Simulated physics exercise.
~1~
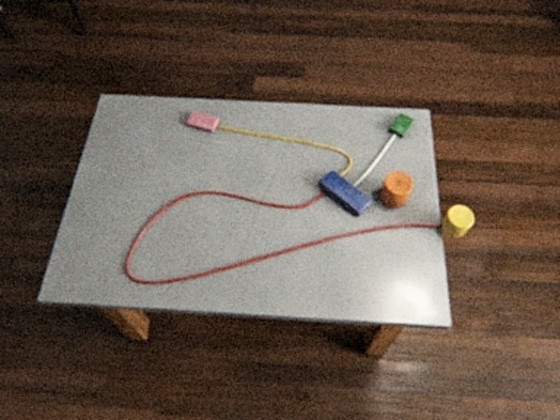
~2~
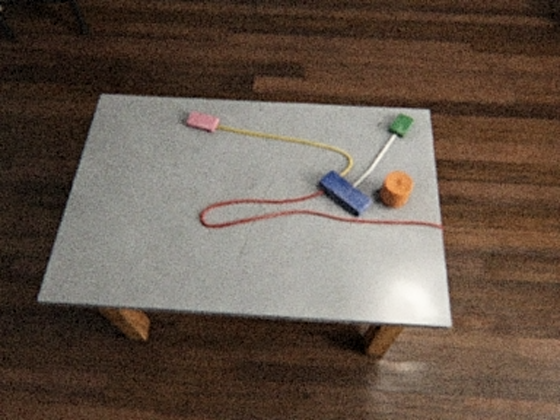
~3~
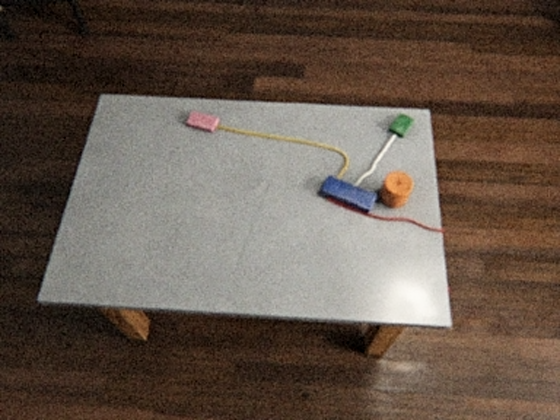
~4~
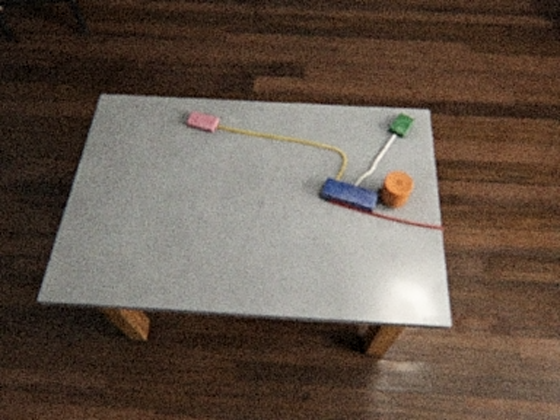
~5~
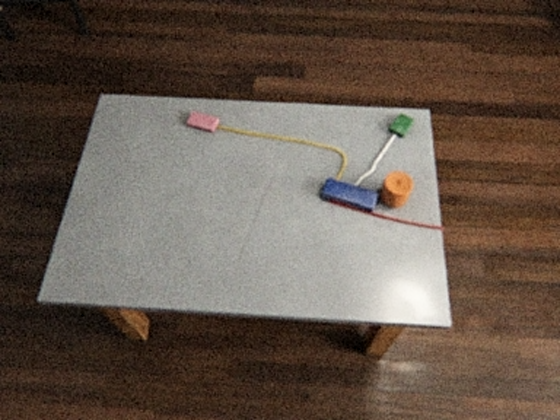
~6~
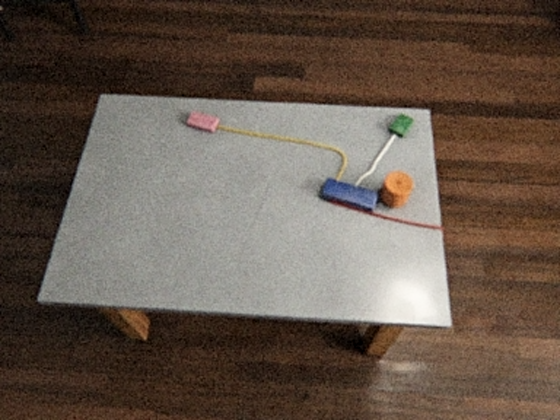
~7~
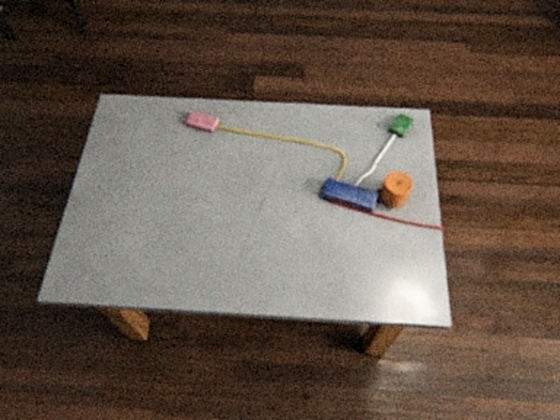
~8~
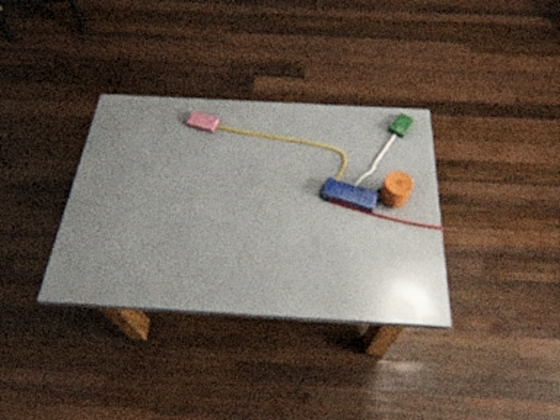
At first, a yellow cylinder hangs at the right edge of a gray table, tied to a long red cable that loops across the surface from a blue block. Yellow and white cables also link the block to a pink block and a green one, with an orange cylinder nearby. The yellow cylinder drops out of sight, and the red loop shrinks as the cable slides over the edge. The slack then runs out, and the blue block turns slightly. Finally, the red cable stretches nearly straight to the edge, while everything left on the table rests.
